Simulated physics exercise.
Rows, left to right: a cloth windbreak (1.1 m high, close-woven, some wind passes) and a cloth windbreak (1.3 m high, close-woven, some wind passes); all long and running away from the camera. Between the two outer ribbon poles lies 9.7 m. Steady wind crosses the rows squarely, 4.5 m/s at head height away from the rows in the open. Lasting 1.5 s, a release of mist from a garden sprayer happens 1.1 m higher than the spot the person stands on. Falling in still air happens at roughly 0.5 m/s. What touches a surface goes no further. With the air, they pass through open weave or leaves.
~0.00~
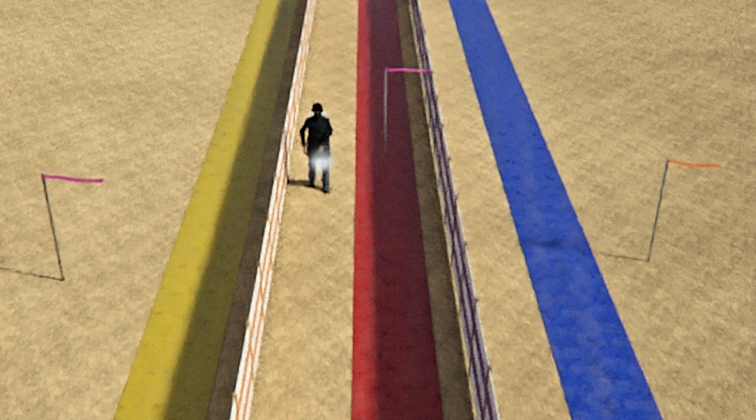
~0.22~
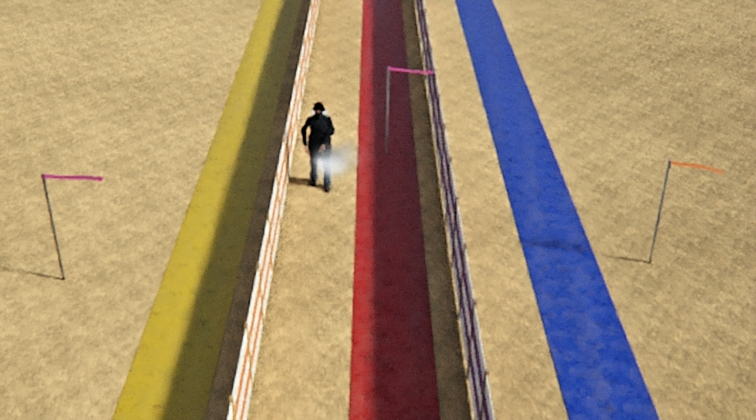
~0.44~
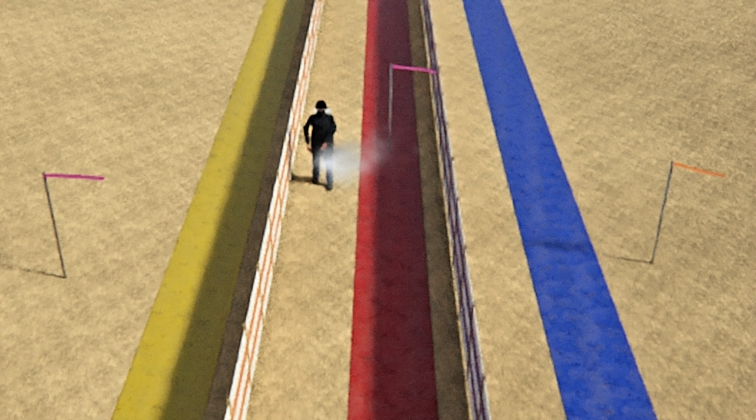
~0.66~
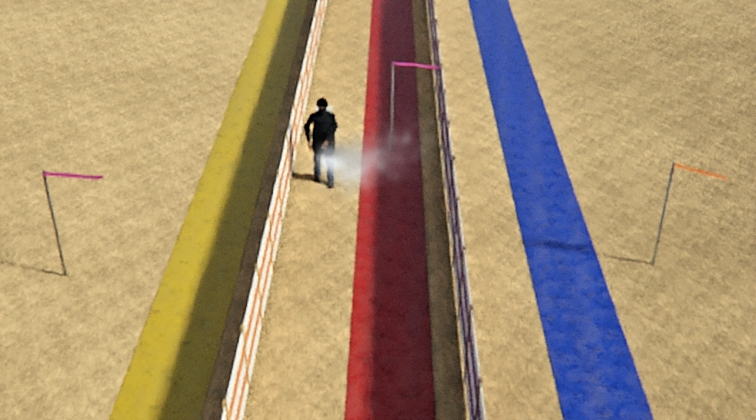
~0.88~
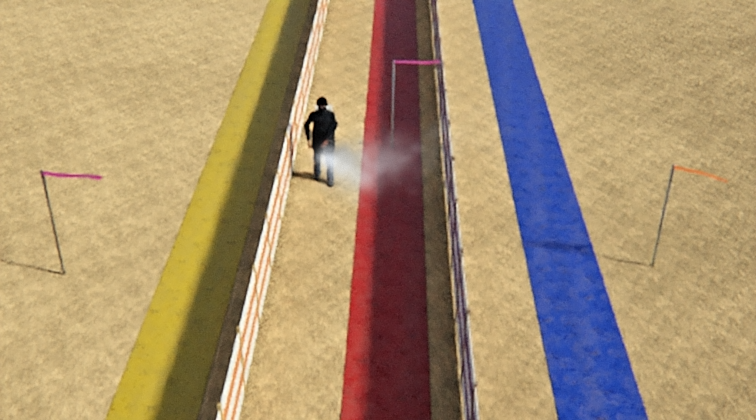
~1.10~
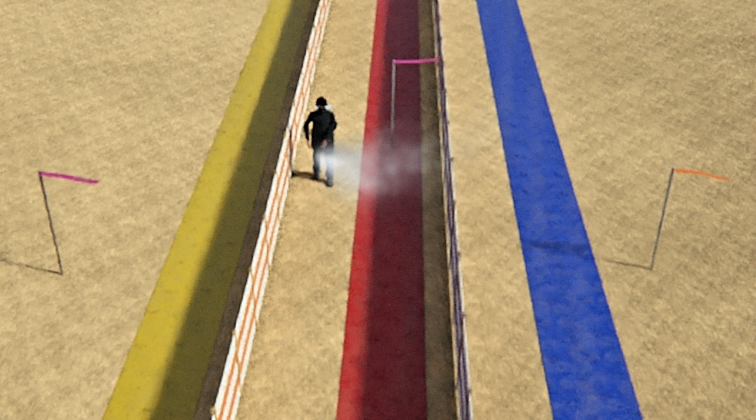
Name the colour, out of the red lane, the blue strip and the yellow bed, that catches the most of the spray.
I would say red catches the most.
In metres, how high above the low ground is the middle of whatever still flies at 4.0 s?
Roughly 0.6 m up.
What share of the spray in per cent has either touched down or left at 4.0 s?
About 60 %.
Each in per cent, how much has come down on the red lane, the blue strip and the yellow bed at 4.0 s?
I'd put it near 35 % on red, 1 % on blue and 0 % on yellow.
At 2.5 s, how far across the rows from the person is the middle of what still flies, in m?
I'd put it at close to 2.0 metres.
After 2.5 s, 17 % is no longer flying here, and 0 % lies on the blue strip, 0 % on the yellow bed and 12 % on the red lane; the middle of what still flies is 0.7 m above the low ground, near (429, 181).
After 4.0 s, 60 % is no longer flying here, and 1 % lies on the blue strip, 0 % on the yellow bed and 34 % on the red lane; the middle of what still flies is 0.6 m above the low ground, near (528, 185).
After 8.0 s, 92 % is no longer flying here, and 7 % lies on the blue strip, 0 % on the yellow bed and 37 % on the red lane.
After 20.0 s, 100 % is no longer flying here, and 8 % lies on the blue strip, 0 % on the yellow bed and 38 % on the red lane.
After 45.0 s, 100 % is no longer flying here, and 8 % lies on the blue strip, 0 % on the yellow bed and 38 % on the red lane.
